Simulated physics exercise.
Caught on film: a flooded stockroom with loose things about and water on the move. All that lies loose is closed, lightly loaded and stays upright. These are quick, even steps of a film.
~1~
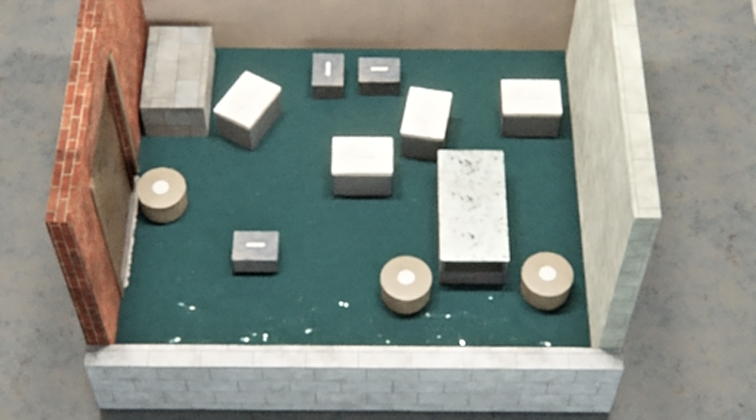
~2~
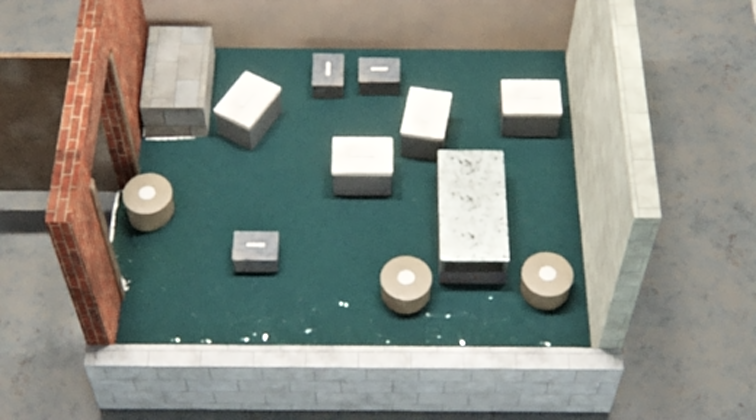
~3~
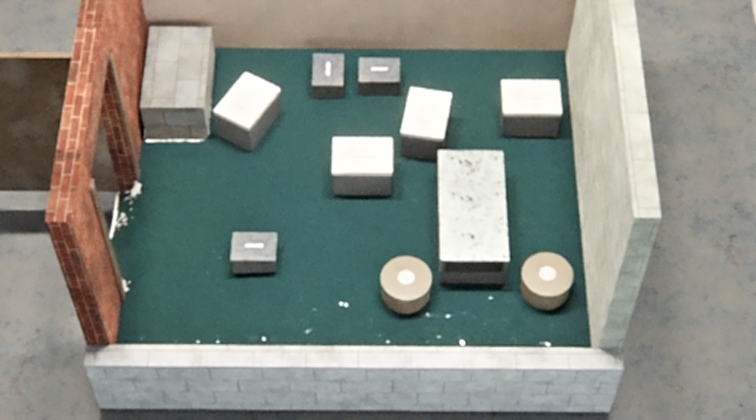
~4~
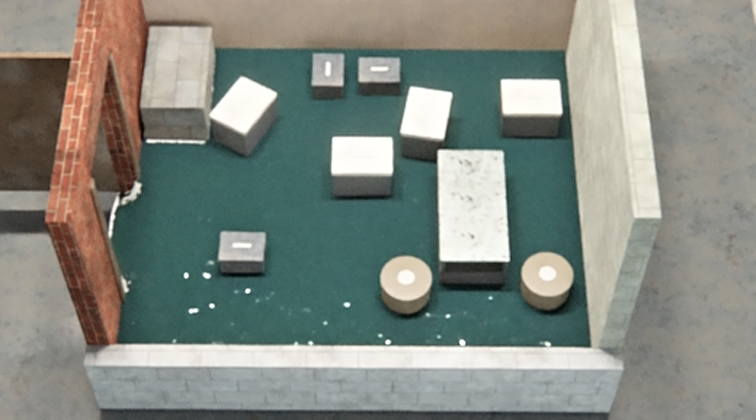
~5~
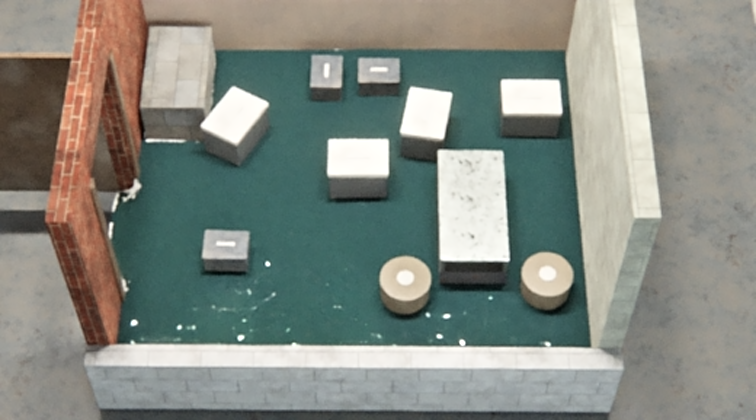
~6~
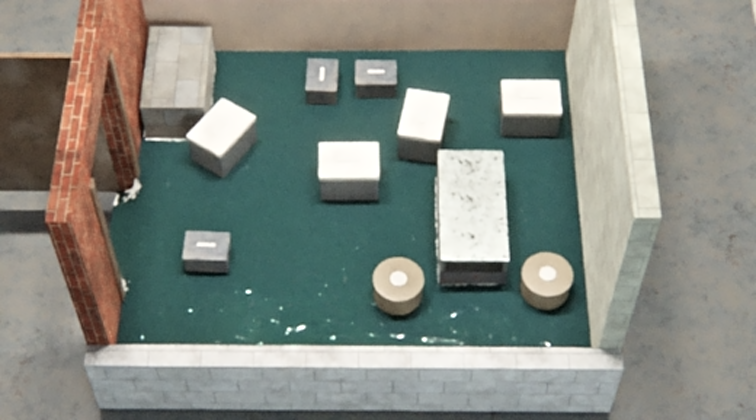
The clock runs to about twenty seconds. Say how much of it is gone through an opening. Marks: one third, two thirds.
Share: Two thirds or above.
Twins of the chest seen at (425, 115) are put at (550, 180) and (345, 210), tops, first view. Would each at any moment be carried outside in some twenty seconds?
One after the other: Still in, gone.
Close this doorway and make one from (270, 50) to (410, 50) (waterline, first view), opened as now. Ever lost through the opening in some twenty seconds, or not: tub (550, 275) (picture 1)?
For that one: Stays.
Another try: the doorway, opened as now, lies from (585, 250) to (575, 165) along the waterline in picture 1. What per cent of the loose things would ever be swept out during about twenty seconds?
Close to 70 %.
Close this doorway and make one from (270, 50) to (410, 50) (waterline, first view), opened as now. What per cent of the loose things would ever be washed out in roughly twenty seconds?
Roughly 90 per cent.
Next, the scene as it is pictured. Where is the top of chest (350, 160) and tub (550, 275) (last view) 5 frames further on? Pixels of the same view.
Around (298, 185) and (510, 303).
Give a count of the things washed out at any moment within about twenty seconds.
8 of them.
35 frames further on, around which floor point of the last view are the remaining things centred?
Close to (308, 236).
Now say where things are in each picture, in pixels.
A tote at (256, 246), afloat; a chest at (247, 99) floats; 0 of 10 have shifted, in the first picture.
A tote at (256, 246) floats; a chest at (247, 99) floats; 1 of 10 have shifted, in the second picture.
A tote at (254, 246) floats; a chest at (247, 99) floats; 1 of 10 have shifted, in the third picture.
A tote at (242, 246) floats, close to its start; a chest at (243, 104) floats, close to its start; 3 of 10 have shifted, in the fourth picture.
A tote at (226, 245), afloat, close to its start; a chest at (235, 115) floats, close to its start; 3 of 10 have shifted, in the fifth picture.
A tote at (206, 246) floats, a stride from its start; a chest at (221, 126), afloat, a stride from its start; 6 of 10 have shifted, in the sixth picture.
A moment on, 3 of 10 are out; 7 afloat.
Next, 4 of 10 are out; 6 afloat.
Later, 7 of 10 are out; 3 afloat.
In the end, 8 of 10 are out; 2 afloat.
